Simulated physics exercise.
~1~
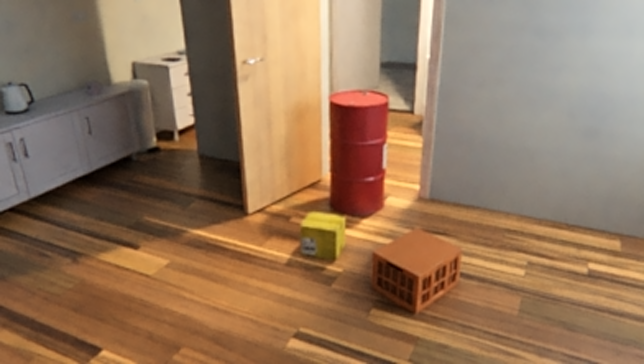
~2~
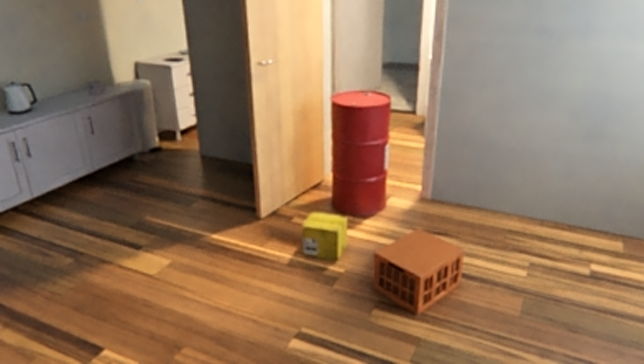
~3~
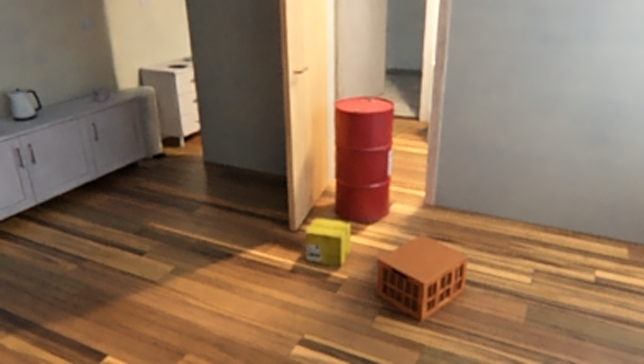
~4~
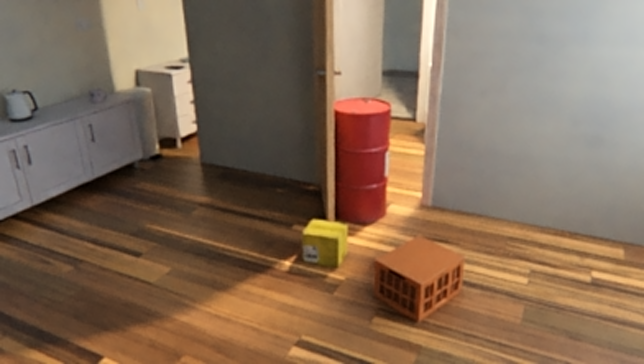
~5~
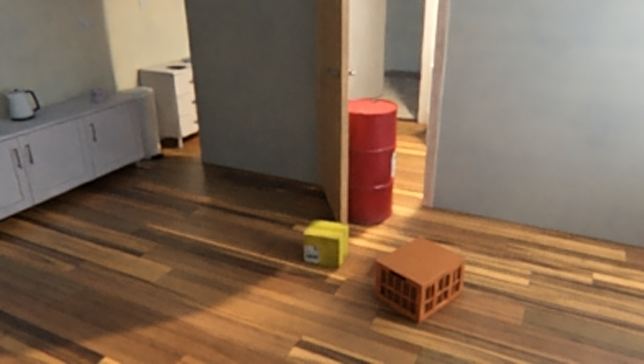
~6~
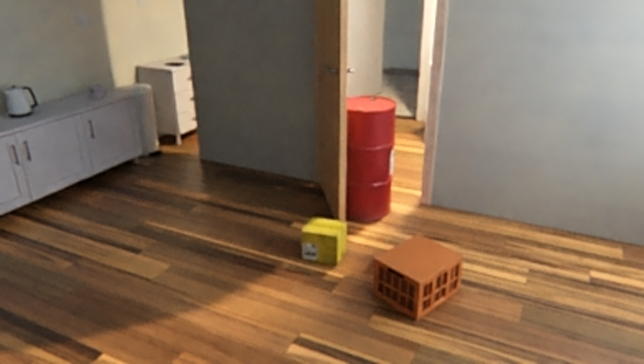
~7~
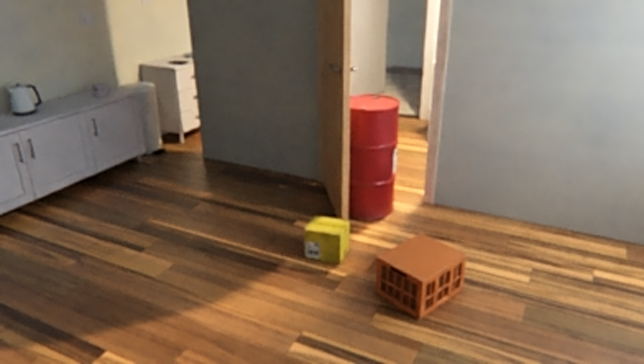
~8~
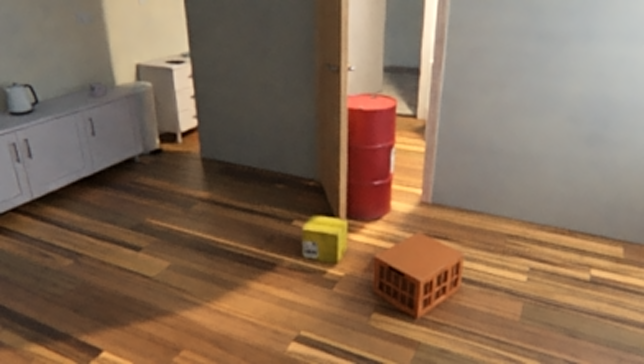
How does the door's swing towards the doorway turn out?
The door does not close. It jams partway at the red barrel and is left standing open.
